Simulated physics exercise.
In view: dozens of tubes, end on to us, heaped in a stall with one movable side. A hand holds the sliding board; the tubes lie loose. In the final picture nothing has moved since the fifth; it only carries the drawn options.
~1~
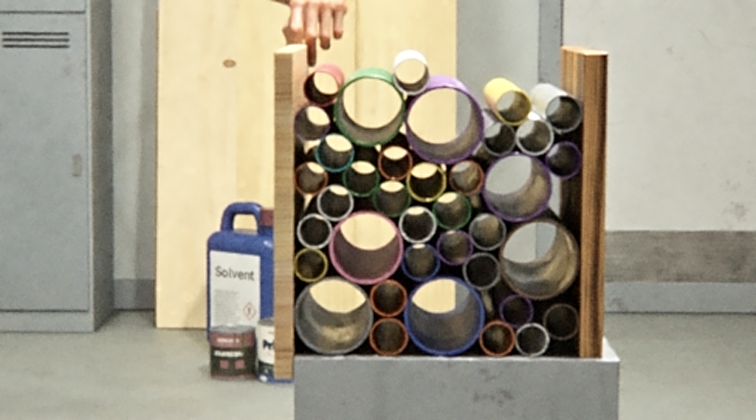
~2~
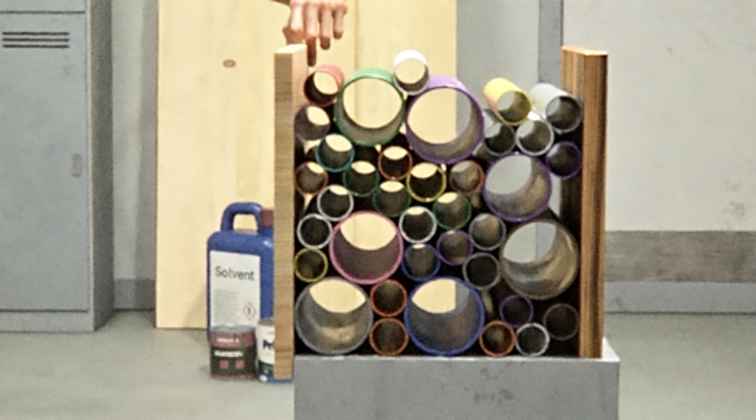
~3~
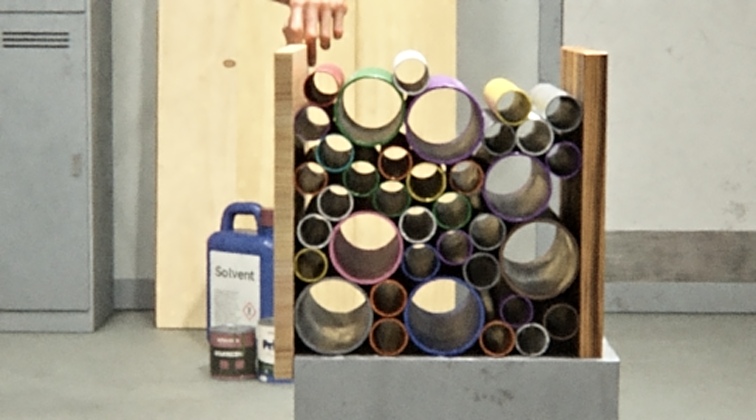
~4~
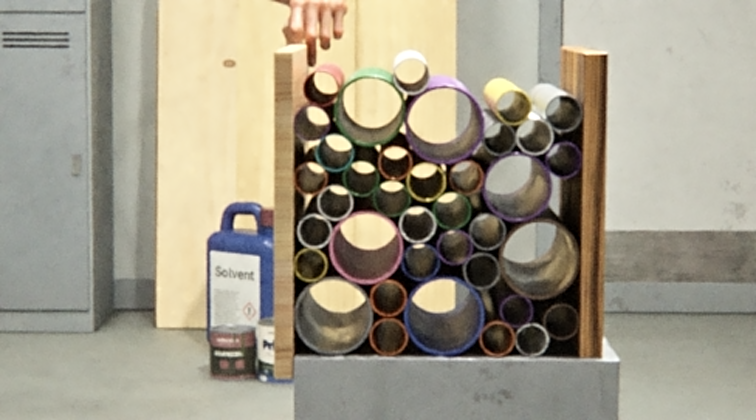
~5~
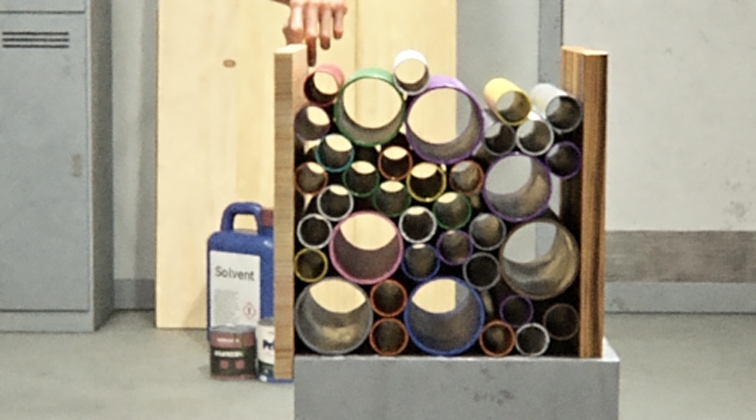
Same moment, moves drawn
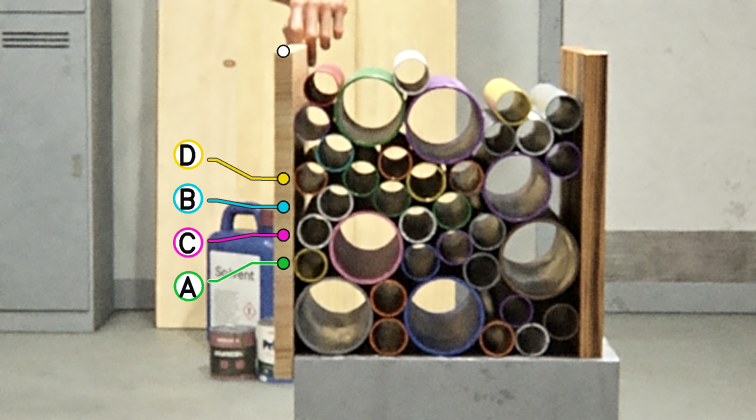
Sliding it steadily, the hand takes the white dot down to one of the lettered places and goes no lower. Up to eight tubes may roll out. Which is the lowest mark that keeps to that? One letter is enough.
Stop at C.
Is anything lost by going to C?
At C: Yes.
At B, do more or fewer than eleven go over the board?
Fewer than eleven.
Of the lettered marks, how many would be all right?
Three of them.
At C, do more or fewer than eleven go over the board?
At C, fewer than eleven.
On the copy, A at (284, 263); B at (284, 207); C at (284, 235); D at (284, 179); the white dot at (284, 51).
On C. First, top of the board (294, 131).
Then, top of the board (294, 221).
Finally, top of the board (294, 234), six out over the board.
By contrast, A more than eight out over the board; B two out over the board; D two out over the board.
